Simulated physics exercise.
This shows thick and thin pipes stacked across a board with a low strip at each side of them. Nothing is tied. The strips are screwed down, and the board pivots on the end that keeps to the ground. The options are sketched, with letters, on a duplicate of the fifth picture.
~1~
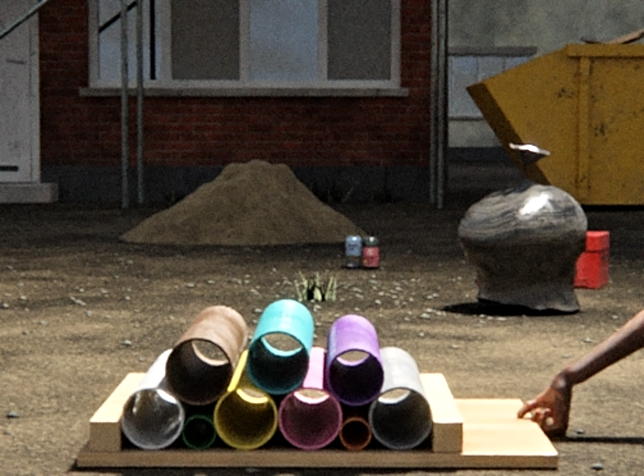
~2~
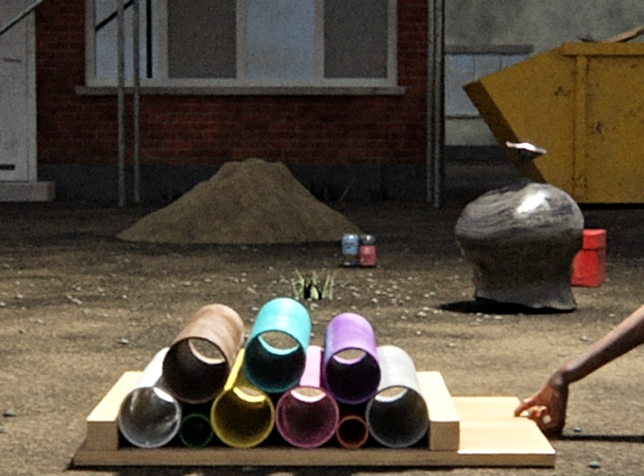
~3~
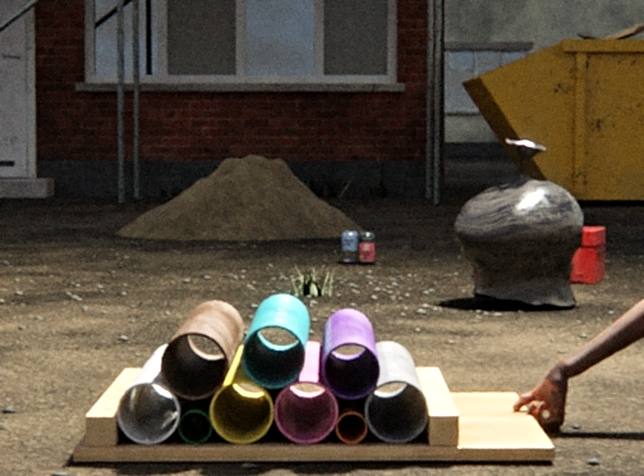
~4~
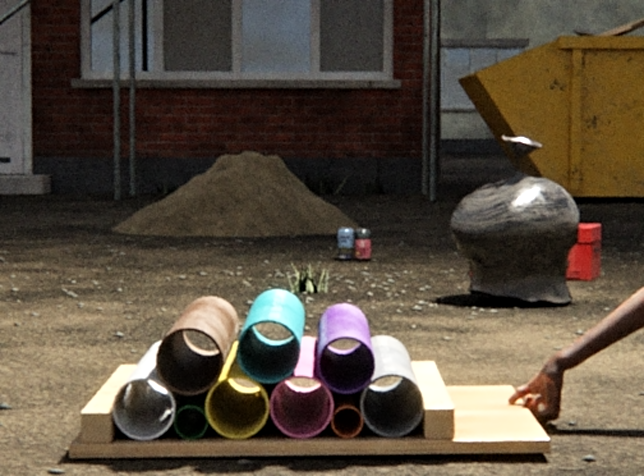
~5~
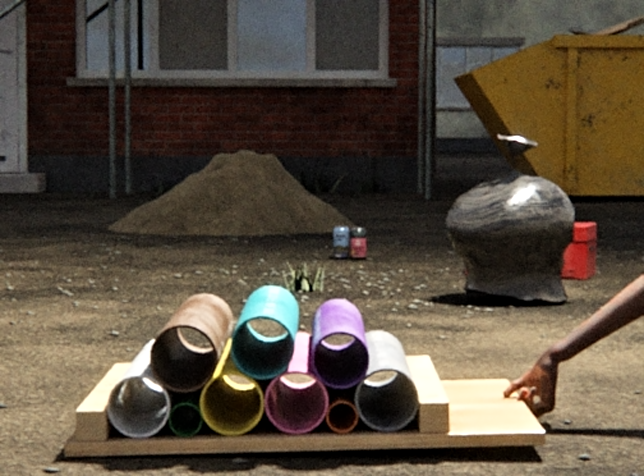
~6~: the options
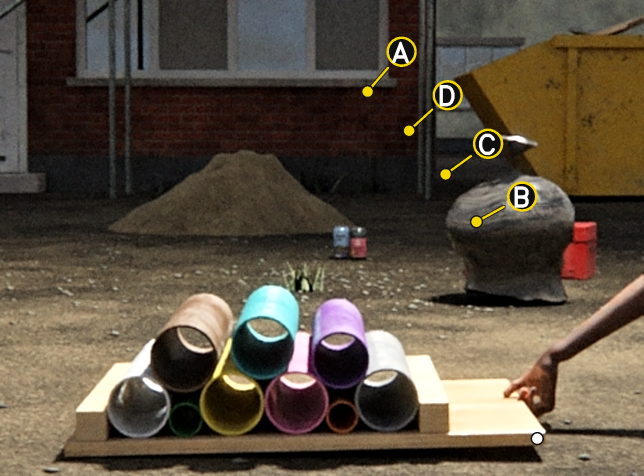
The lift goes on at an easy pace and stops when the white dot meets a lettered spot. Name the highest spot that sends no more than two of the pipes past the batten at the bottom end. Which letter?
Mark D is as high as it can go.
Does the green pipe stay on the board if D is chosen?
The green pipe: Yes.
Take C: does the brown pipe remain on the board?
The brown pipe: Yes.
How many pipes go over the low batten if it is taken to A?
At A the number is three.
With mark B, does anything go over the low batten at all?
No, at B.
On the copy, A at (368, 92); B at (477, 222); C at (445, 174); D at (409, 131); the white dot at (537, 439).
On D. First, board at 22°.
Then, board at 42°.
Finally, board at 43°, two over the low batten (turquoise, brown).
By contrast, A three over the low batten (purple, turquoise, brown); B none over the low batten; C none over the low batten.
